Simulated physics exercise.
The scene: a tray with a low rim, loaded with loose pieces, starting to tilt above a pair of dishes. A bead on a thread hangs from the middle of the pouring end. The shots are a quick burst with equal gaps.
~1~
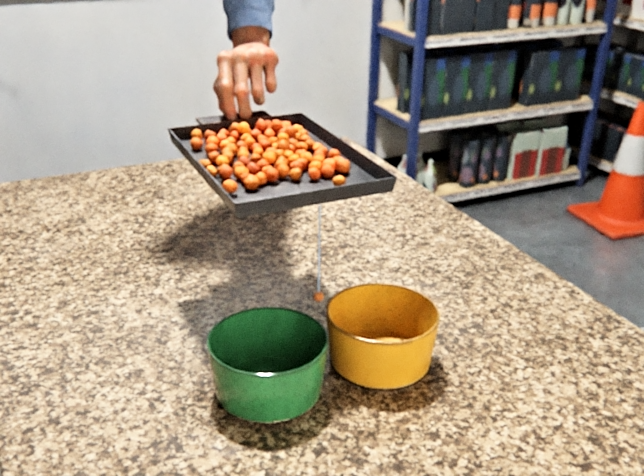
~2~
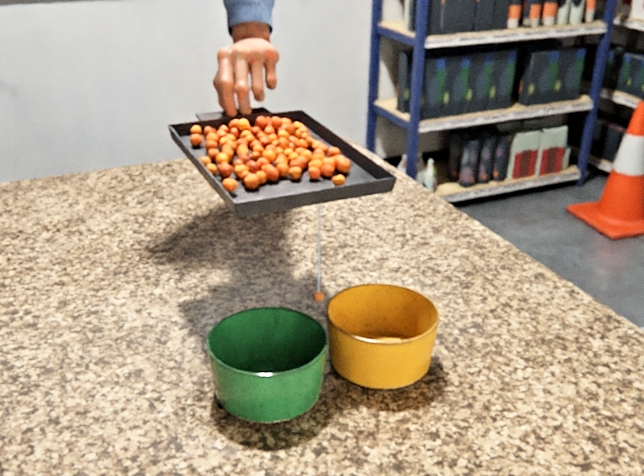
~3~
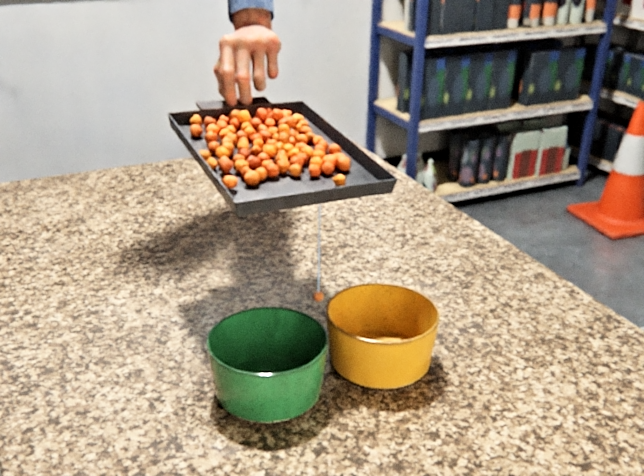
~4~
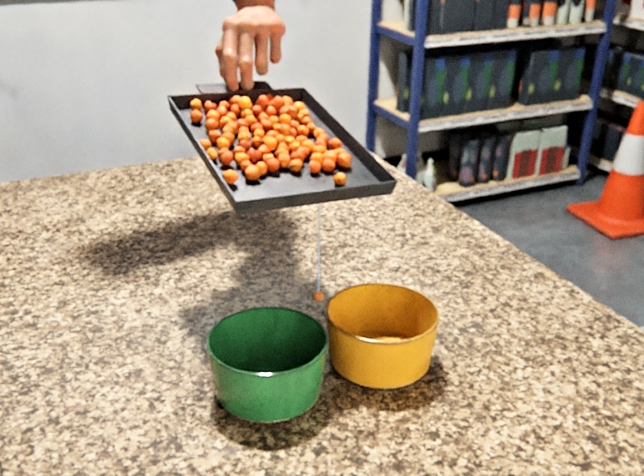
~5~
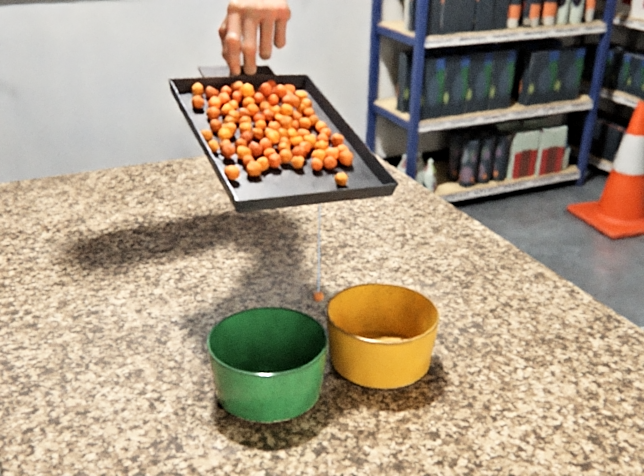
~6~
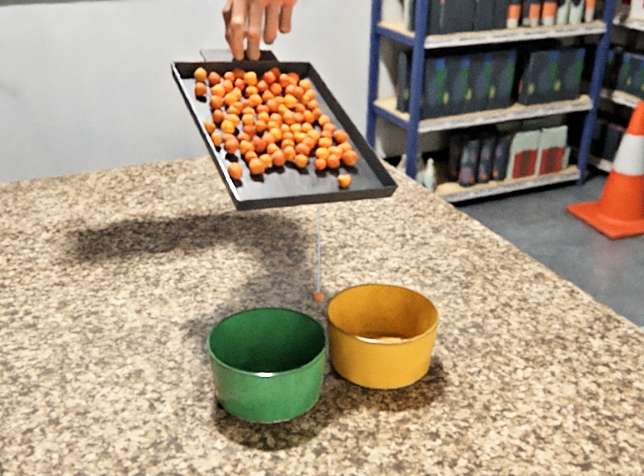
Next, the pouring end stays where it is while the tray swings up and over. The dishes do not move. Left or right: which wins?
Fuller: The right dish.
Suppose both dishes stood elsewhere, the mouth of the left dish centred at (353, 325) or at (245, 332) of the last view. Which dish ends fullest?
In turn: The left dish; right.
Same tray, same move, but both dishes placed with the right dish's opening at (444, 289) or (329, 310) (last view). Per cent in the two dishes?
Near 40 % and 20 %.
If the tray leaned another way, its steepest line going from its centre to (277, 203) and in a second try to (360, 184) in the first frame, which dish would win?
First the dish on the left, then the right dish.
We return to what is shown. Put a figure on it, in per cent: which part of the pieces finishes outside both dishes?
Some 30 per cent.
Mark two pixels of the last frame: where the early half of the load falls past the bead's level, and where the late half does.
The first part at (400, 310); the rest at (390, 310).
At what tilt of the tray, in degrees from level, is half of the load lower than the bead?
At some 115 degrees.
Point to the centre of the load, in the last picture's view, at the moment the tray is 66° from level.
Around (338, 147).
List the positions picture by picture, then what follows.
In the first frame, corners of the pouring end (237, 202) and (393, 176), level; middle of the load (271, 154), coated peanuts; left dish (291, 393); right dish (410, 361); bead on its thread (318, 296).
In the second frame, corners of the pouring end (237, 201) and (393, 177), level; middle of the load (271, 152).
In the third frame, corners of the pouring end (238, 200) and (394, 178), tipped barely, lowest at the right corner; middle of the load (271, 146).
In the fourth frame, corners of the pouring end (238, 199) and (394, 180), tipped a little, lowest at the right corner; middle of the load (272, 137).
In the fifth frame, corners of the pouring end (240, 198) and (395, 182), tipped a little, lowest at the right corner; middle of the load (273, 128).
In the sixth frame, corners of the pouring end (241, 198) and (395, 185), tipped clearly, lowest at the right corner; middle of the load (276, 120); left dish (291, 393); right dish (410, 360).
Just after the last frame, tray tipped steeply; almost all on the tray; just a few in the right dish.
A moment on, tray tipped past a quarter turn; almost all on the tray; about a tenth in the right dish; just a few outside both; just a few in the air.
Further on, tray tipped past a quarter turn; just a few in the left dish; roughly two thirds in the right dish; roughly a third outside both.
When it is over, tray tipped past a quarter turn; just a few in the left dish; roughly two thirds in the right dish; roughly a third outside both.
